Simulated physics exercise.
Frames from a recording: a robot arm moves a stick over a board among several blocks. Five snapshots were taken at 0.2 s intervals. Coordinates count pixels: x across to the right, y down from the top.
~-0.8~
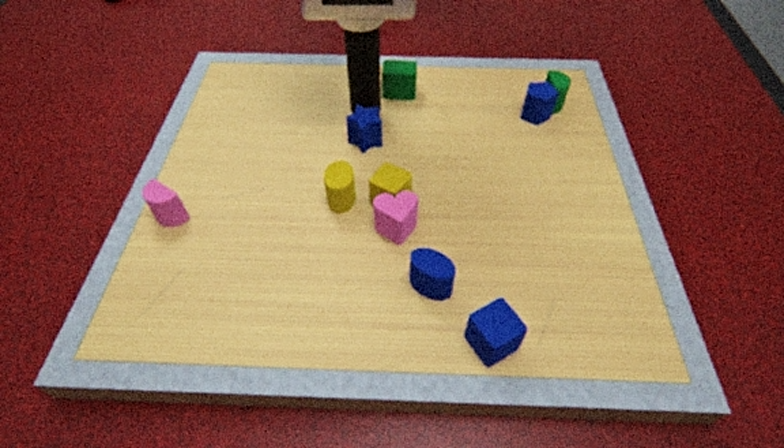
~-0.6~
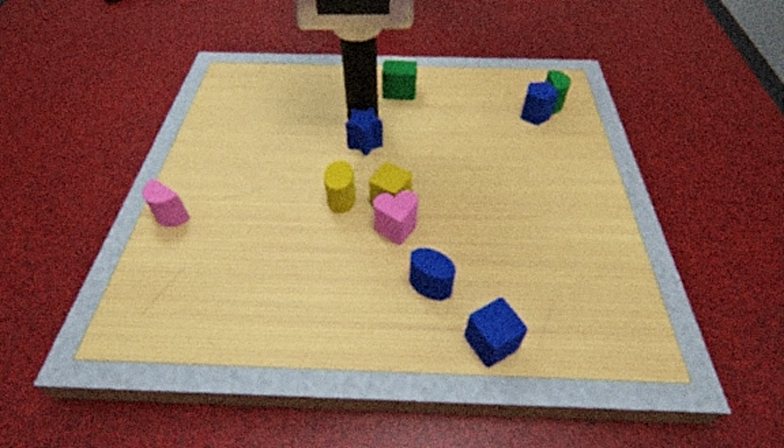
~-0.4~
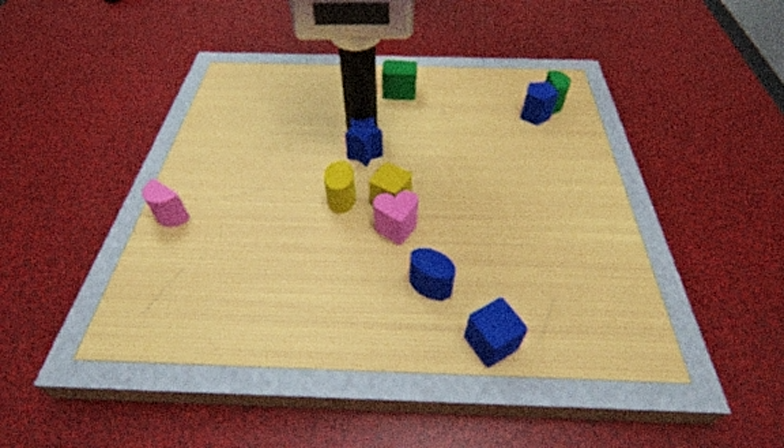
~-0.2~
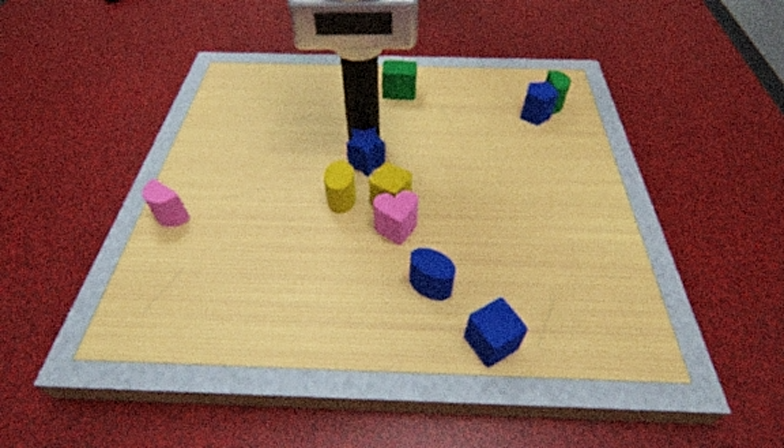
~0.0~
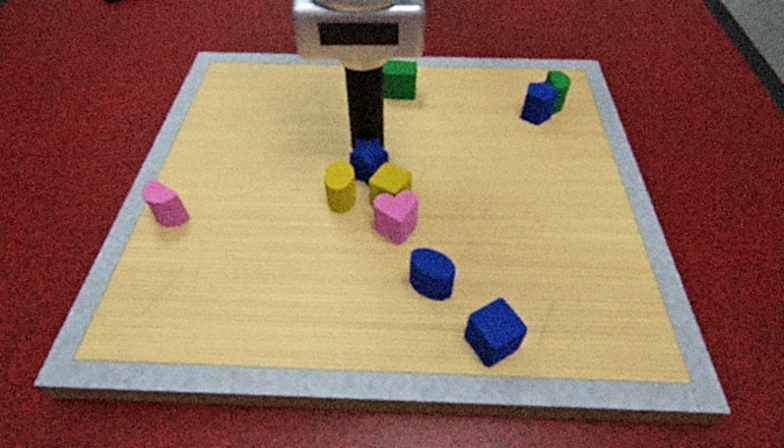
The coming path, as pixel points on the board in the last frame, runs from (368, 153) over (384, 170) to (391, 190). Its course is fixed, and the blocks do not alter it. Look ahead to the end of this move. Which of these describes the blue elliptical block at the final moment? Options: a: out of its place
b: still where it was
Answer: B.
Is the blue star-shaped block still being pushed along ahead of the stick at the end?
The answer is yes.
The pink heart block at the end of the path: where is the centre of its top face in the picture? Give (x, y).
Located at (399, 244).
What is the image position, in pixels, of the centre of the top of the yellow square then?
Just about (402, 215).
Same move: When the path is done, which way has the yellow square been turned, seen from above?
Clockwise, looking down.
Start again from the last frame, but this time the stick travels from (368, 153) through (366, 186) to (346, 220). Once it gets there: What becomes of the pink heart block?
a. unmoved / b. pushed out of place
b (pushed out of place)
The first path, step by step. Halfway along, stick at (384, 163); blue star-shaped block at (380, 167); yellow square at (396, 190); pink heart block at (399, 217).
At the end, stick at (391, 183); blue star-shaped block at (388, 189); yellow square at (402, 215), turned 20° clockwise; pink heart block at (399, 244), turned 15° clockwise; blue elliptical block in place.
